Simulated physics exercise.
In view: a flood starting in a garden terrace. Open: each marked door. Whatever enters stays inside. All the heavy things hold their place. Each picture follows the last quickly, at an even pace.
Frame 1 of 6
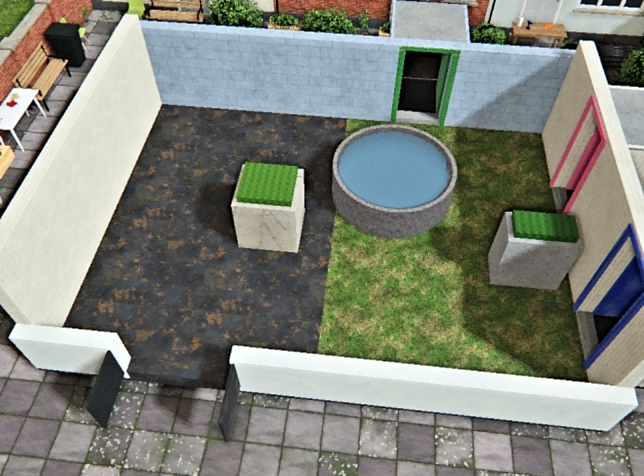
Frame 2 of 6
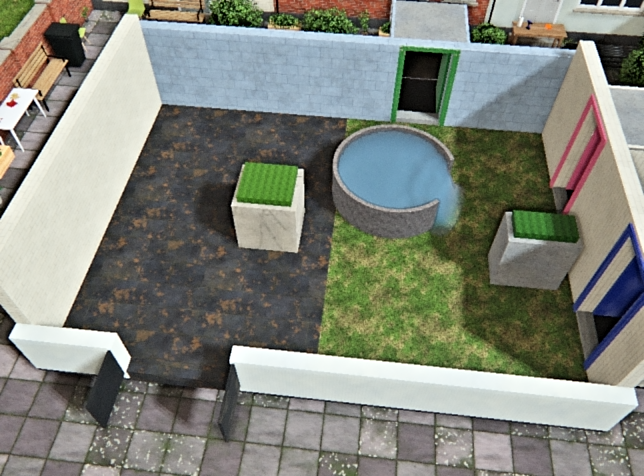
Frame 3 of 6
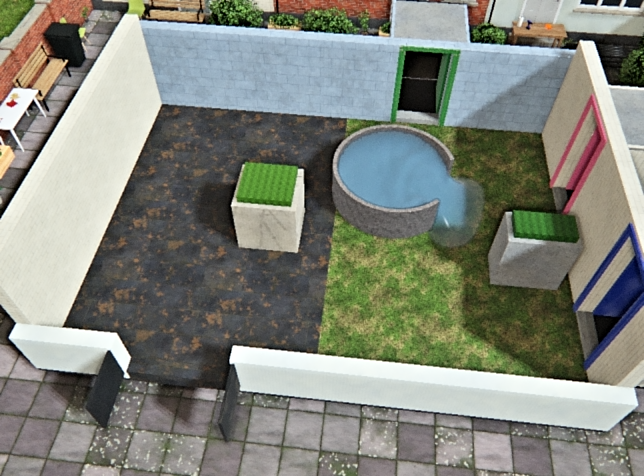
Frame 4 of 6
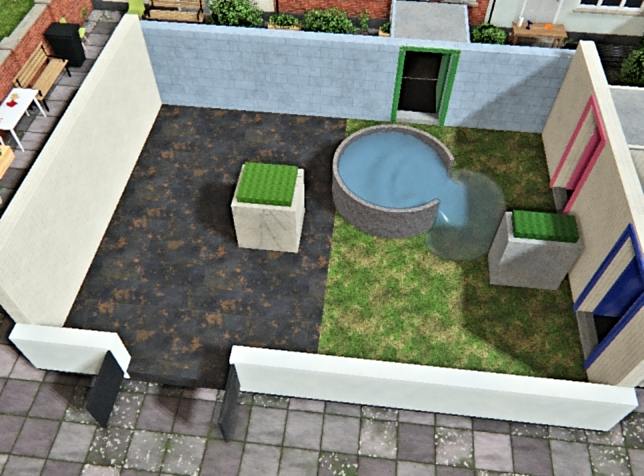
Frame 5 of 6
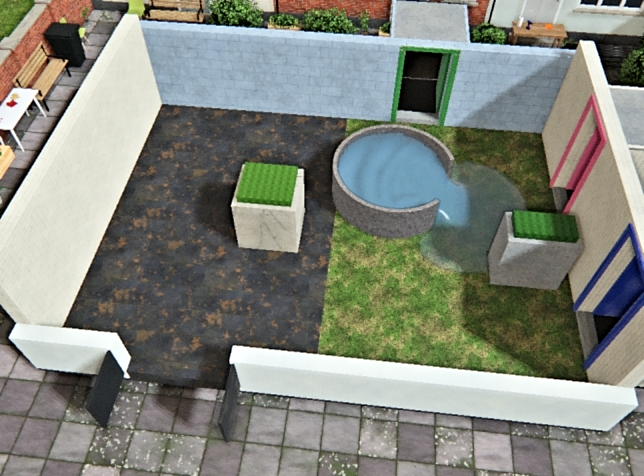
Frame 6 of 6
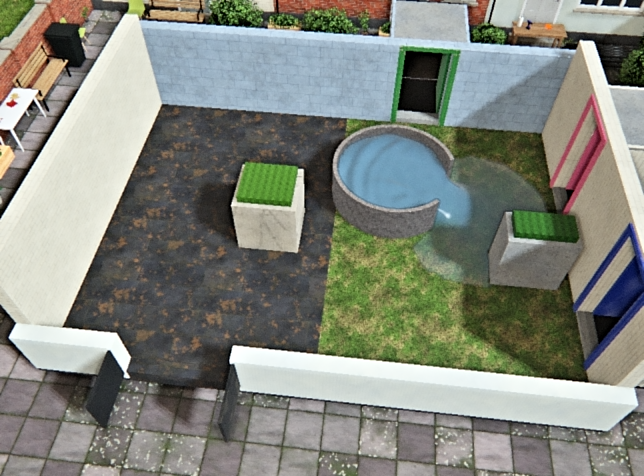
Water poured out through a gap in the right side of the round stone pool and spread across the grass in a widening sheet, reaching around the grass-topped block near the right wall.
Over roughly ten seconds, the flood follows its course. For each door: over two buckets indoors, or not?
My prediction: The pink door will count as flooded; the blue door will not count as flooded; the green door will not count as flooded.
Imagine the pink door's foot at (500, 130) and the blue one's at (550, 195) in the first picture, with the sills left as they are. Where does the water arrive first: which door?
It's the blue-painted one.
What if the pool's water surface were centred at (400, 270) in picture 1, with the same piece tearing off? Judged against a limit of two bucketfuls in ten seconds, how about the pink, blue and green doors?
Pink door: Beneath; blue door: Above; green door: Beneath.
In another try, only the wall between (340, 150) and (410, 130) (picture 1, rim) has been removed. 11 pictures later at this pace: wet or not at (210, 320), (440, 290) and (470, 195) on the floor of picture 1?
Taking each in turn, they come out kept dry, kept dry, kept dry.
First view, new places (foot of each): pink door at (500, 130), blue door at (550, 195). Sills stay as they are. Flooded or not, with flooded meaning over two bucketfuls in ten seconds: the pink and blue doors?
Well, pink door crosses the line while blue door crosses the line.
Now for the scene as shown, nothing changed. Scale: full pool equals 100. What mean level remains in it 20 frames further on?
I make it 36 per cent.
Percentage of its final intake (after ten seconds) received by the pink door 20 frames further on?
Near 60 per cent, give or take.
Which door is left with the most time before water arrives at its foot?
From what the pictures show, it's the green one.
A moment on, water covers 15 % of the floor; the pink door over two buckets in, the blue door not reached, the green door not reached.
Next, water covers 25 % of the floor; the pink door far over two buckets in, the blue door wet at the sill, nothing in, the green door not reached.
Then, water covers 35 % of the floor; the pink door far over two buckets in, the blue door wet at the sill, nothing in, the green door not reached.
Later, water covers 45 % of the floor; the pink door far over two buckets in, the blue door wet at the sill, nothing in, the green door wet at the sill, nothing in.
In the end, water covers 75 % of the floor; the pink door far over two buckets in, the blue door wet at the sill, nothing in, the green door wet at the sill, nothing in.
